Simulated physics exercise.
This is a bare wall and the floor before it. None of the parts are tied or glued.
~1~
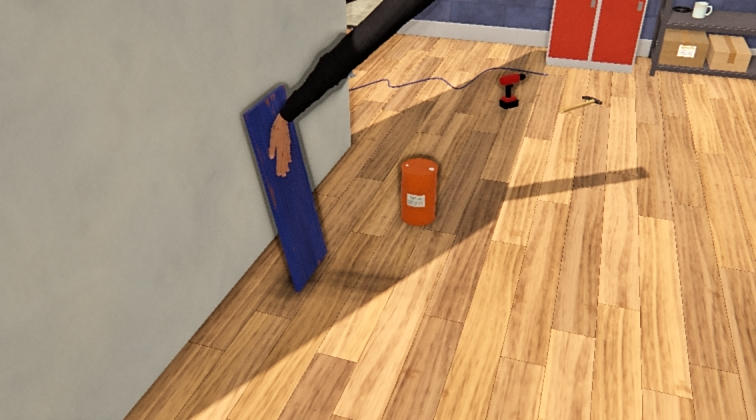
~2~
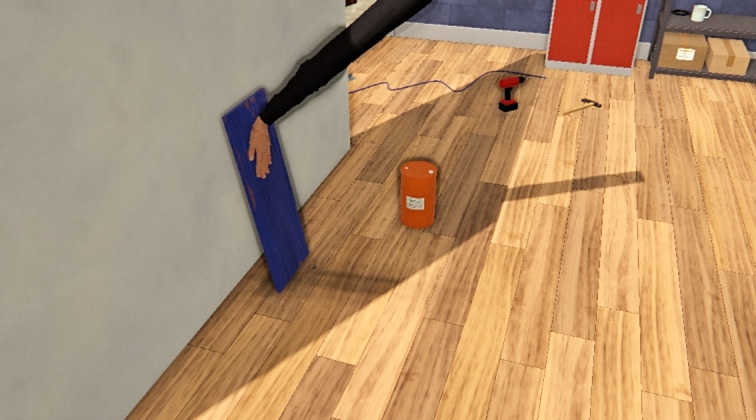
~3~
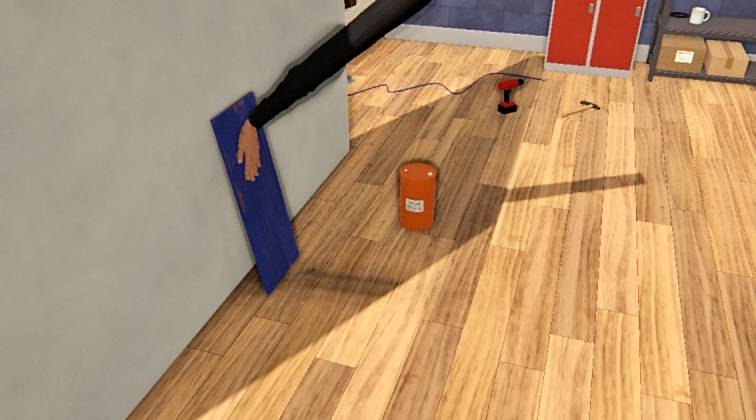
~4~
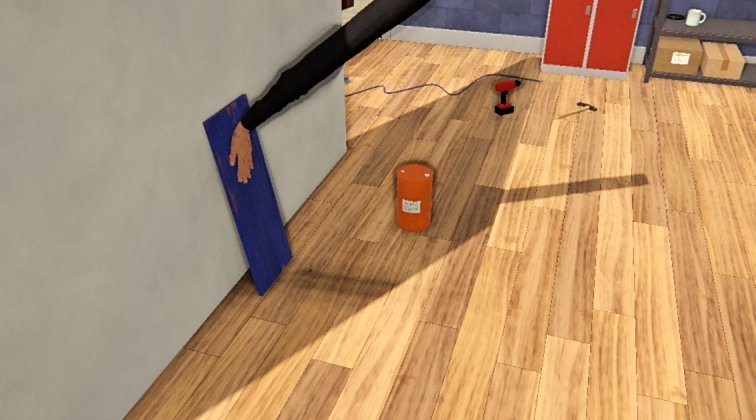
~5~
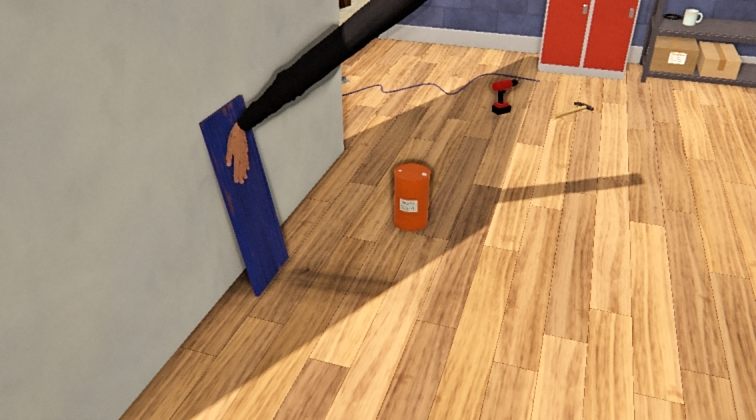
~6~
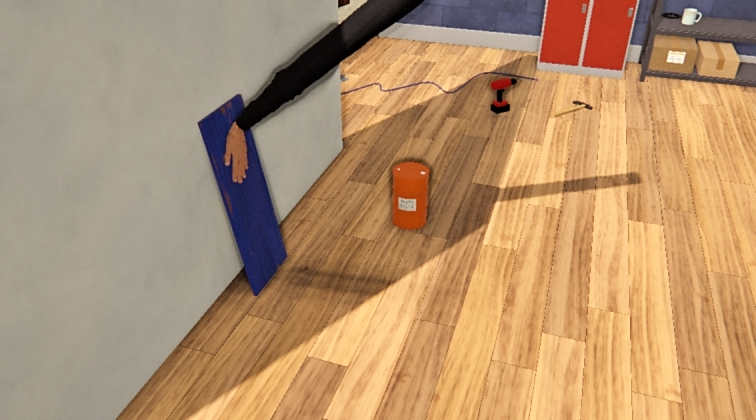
A hand on a black-sleeved arm moved a blue board a short way left to the bare wall, then held it propped there, while an orange canister stood on the wooden floor nearby.
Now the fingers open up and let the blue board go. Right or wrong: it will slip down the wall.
Wrong.
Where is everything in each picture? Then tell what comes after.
Not yet at the wall; blue board (290, 192); orange canister (419, 192), in the first picture.
Not yet at the wall; blue board (271, 193); orange canister (418, 195), in the second picture.
Not yet at the wall; blue board (260, 196); orange canister (417, 197), in the third picture.
Not yet at the wall; blue board (253, 198); orange canister (414, 198), in the fourth picture.
Propped up under the hand; blue board (249, 198); orange canister (412, 197), in the fifth picture.
Propped up under the hand; blue board (248, 198); orange canister (410, 196), in the sixth picture.
Then, 0.20 s on from there, no change.
Then, 0.70 s on from there, blue board resting near (248, 198).
In the end, both unmoved. At the end, from the last picture's camera, blue board near (248, 198). The board stays up.
